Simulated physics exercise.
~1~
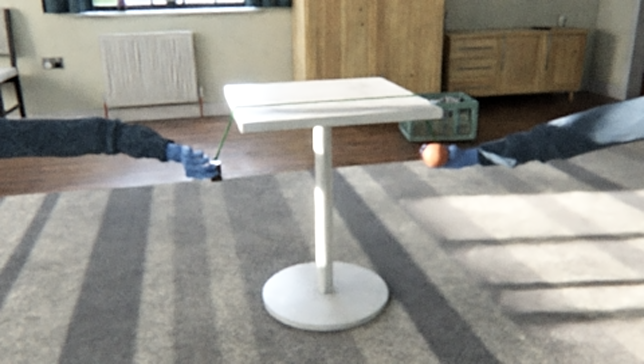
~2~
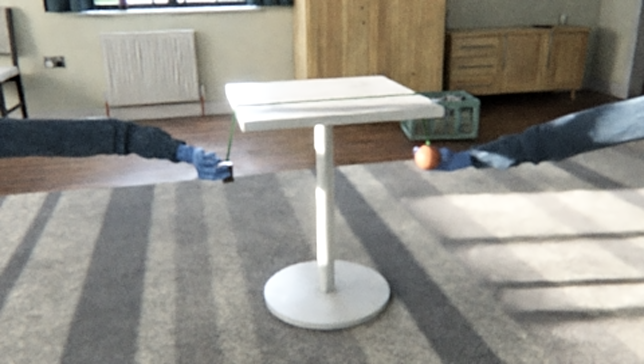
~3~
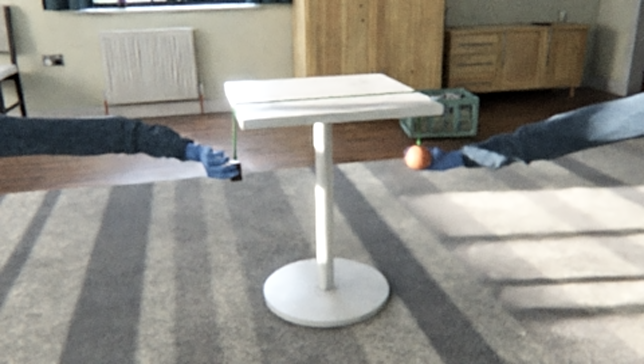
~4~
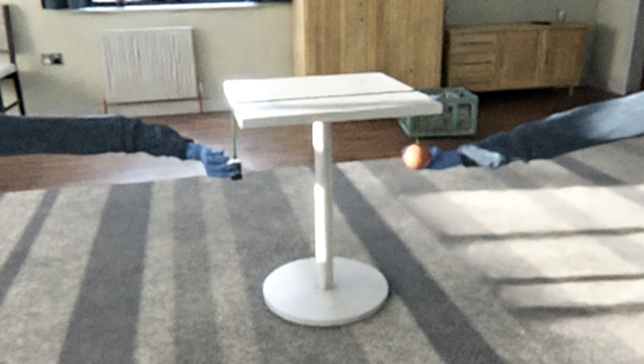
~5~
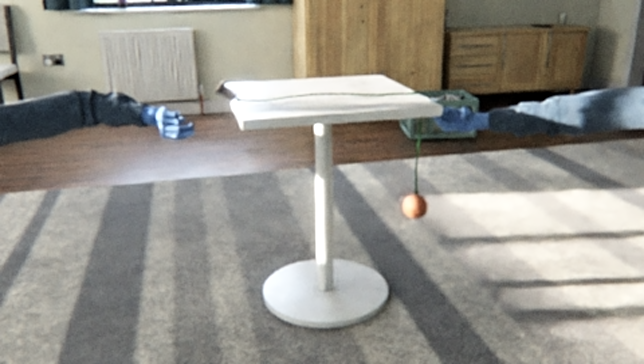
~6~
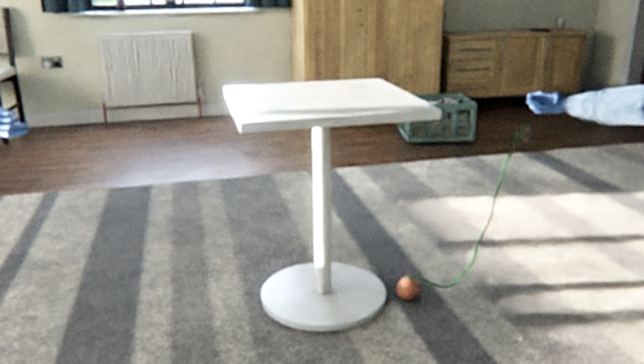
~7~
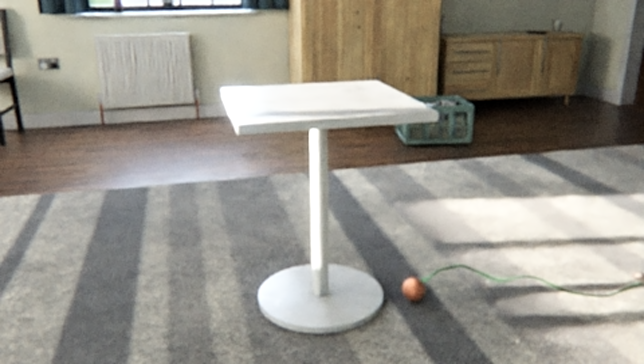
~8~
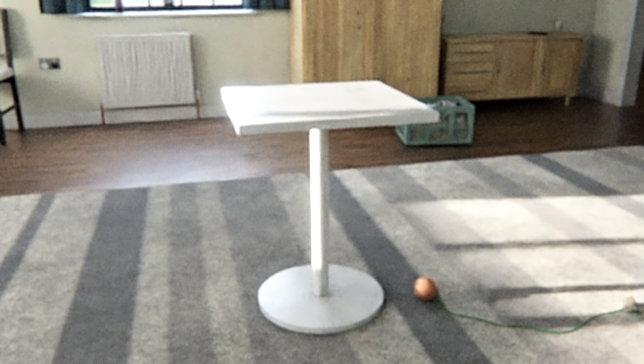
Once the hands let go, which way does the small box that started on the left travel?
It travels to the right, going up onto the tabletop and over the right side before it ends up on the floor.
In a sunlit room with a striped grey carpet, a string lies across a white pedestal table while a hand at the left steadies a small box and a hand at the right holds an orange. The hands shift slightly inward, then let go and draw back. The orange drops on the right, and the small box is pulled up onto the left edge of the tabletop. The string slides off to the right, carrying the box over with it. The orange reaches the floor near the table base, and the box lands farther right, with the green string trailing between them.
